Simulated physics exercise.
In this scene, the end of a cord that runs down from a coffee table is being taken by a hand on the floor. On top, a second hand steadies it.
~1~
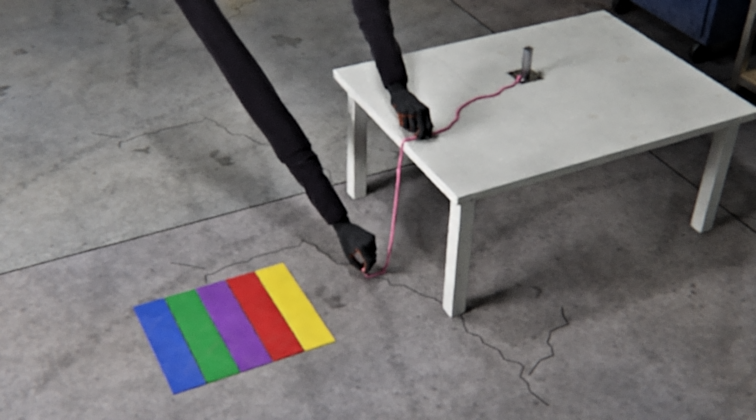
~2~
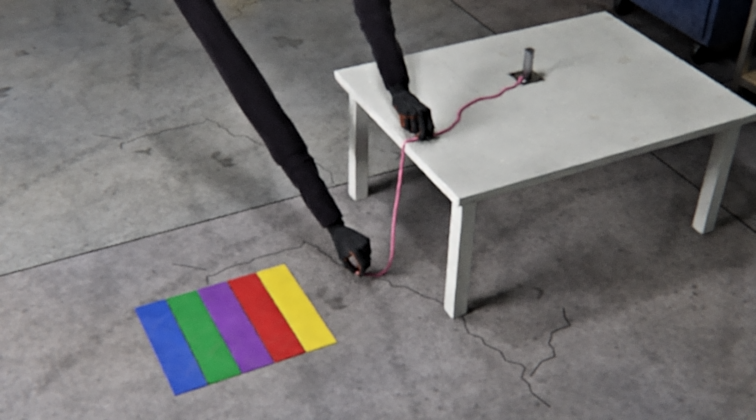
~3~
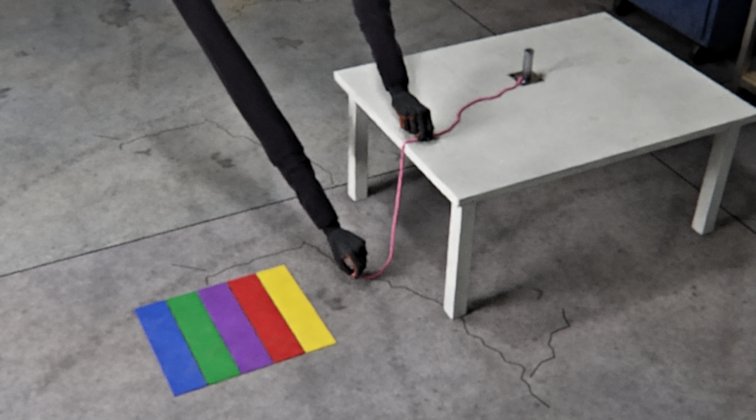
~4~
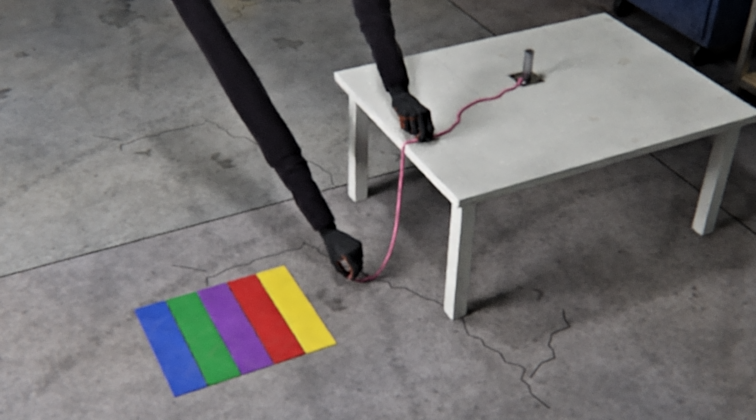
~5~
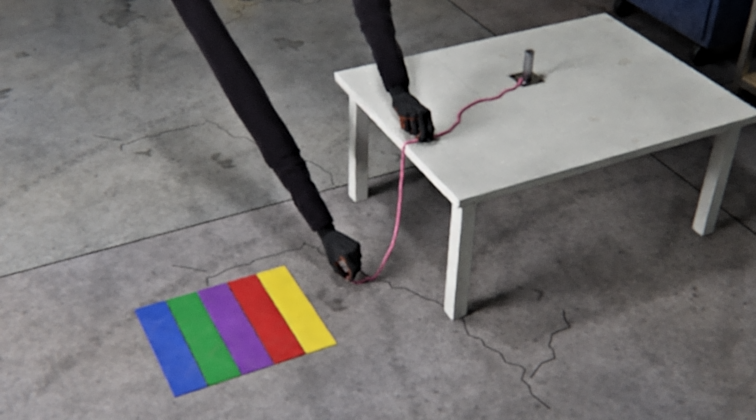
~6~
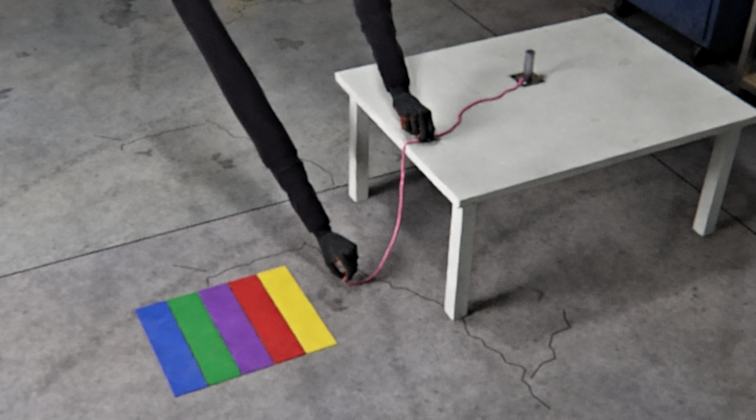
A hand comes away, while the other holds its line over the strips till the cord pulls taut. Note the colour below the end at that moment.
Colour below: Red.
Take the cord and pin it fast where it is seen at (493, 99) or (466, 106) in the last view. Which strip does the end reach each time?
First try red, second try red.
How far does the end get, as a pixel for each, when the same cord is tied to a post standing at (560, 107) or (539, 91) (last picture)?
Pixels per try: (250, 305); (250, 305).
Soon after, end near (318, 286); short of the strips.
Then, end near (282, 297); over yellow.
At full stretch, end near (260, 304); over red. The end stops over the red strip.
